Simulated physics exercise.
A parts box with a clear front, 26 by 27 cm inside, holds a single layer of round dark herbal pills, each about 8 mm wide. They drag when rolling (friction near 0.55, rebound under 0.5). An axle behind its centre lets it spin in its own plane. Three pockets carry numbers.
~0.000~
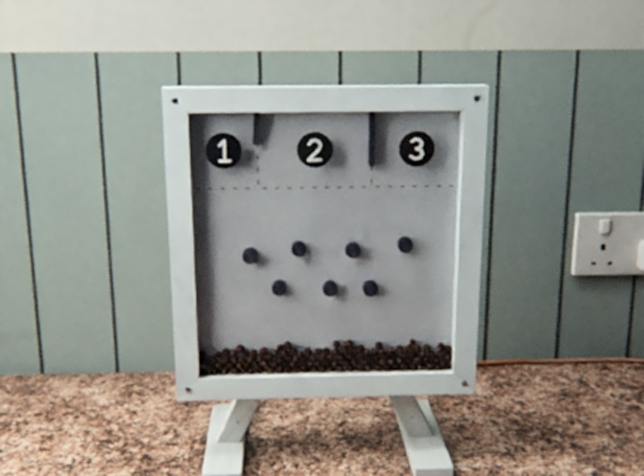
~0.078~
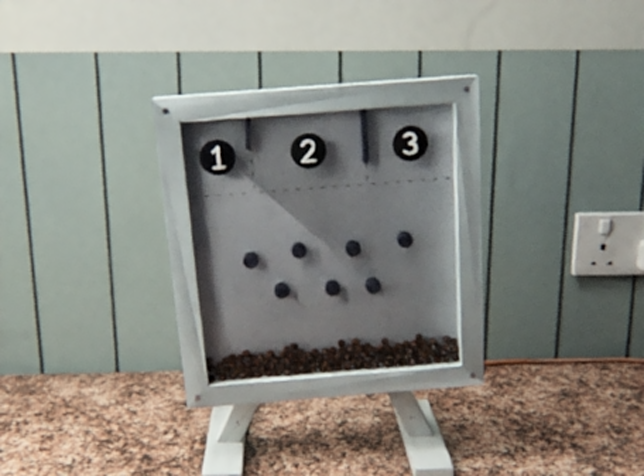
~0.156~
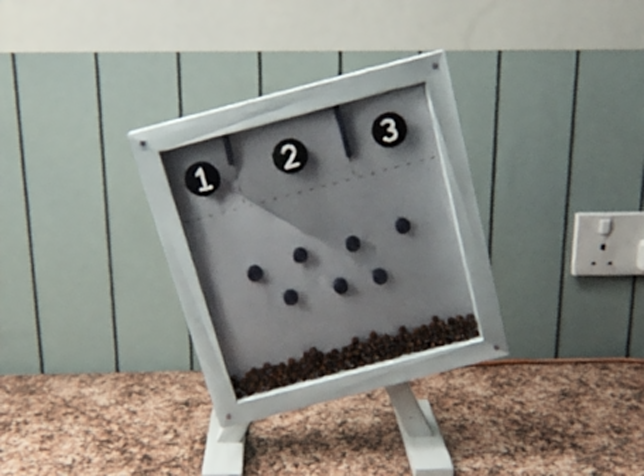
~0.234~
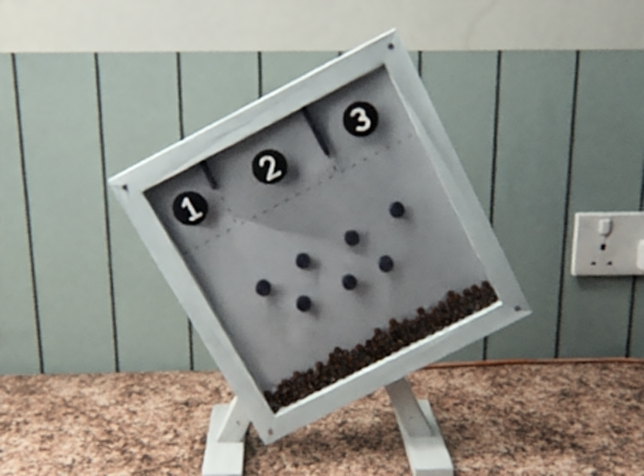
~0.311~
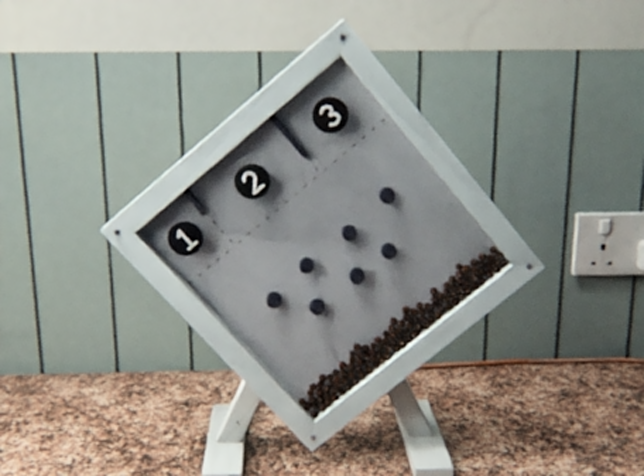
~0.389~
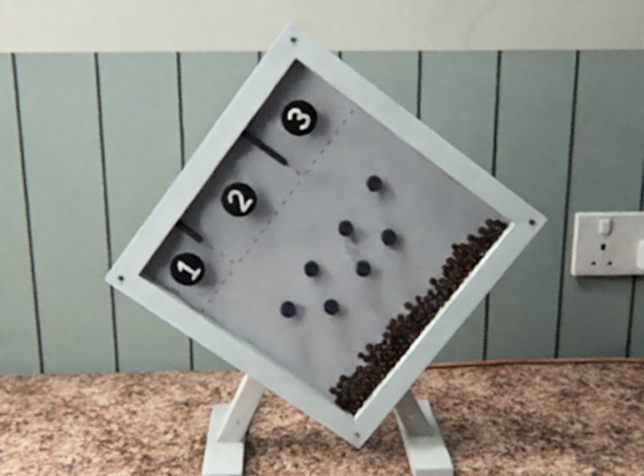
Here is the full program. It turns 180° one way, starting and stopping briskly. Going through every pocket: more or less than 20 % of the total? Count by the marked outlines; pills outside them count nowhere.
Pocket 1: More; pocket 2: More; pocket 3: Less than 20 %.
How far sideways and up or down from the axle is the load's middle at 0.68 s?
About 10 cm right and 6 cm below.
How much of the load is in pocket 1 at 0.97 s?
Some 45 per cent.
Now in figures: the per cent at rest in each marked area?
Pocket 1: 55; pocket 2: 45; pocket 3: 0.
After 0.68 s, it stands 101° anticlockwise; the pills' middle is 10 cm right of and 6 cm below the centre; nothing in the marked areas.
After 0.97 s, it stands 149° anticlockwise; the pills' middle is 7 cm right of and 9 cm below the centre; no. 1, 45 %.
After 1.23 s, it stands 180° anticlockwise; the pills' middle is 8 cm right of and 10 cm below the centre; no. 1, 55 %, no. 2, 35 %.
Settled by 2.1 s, it stands 180° anticlockwise; no. 1, 55 %, no. 2, 45 %, no. 3, 0 %, elsewhere 5 %.
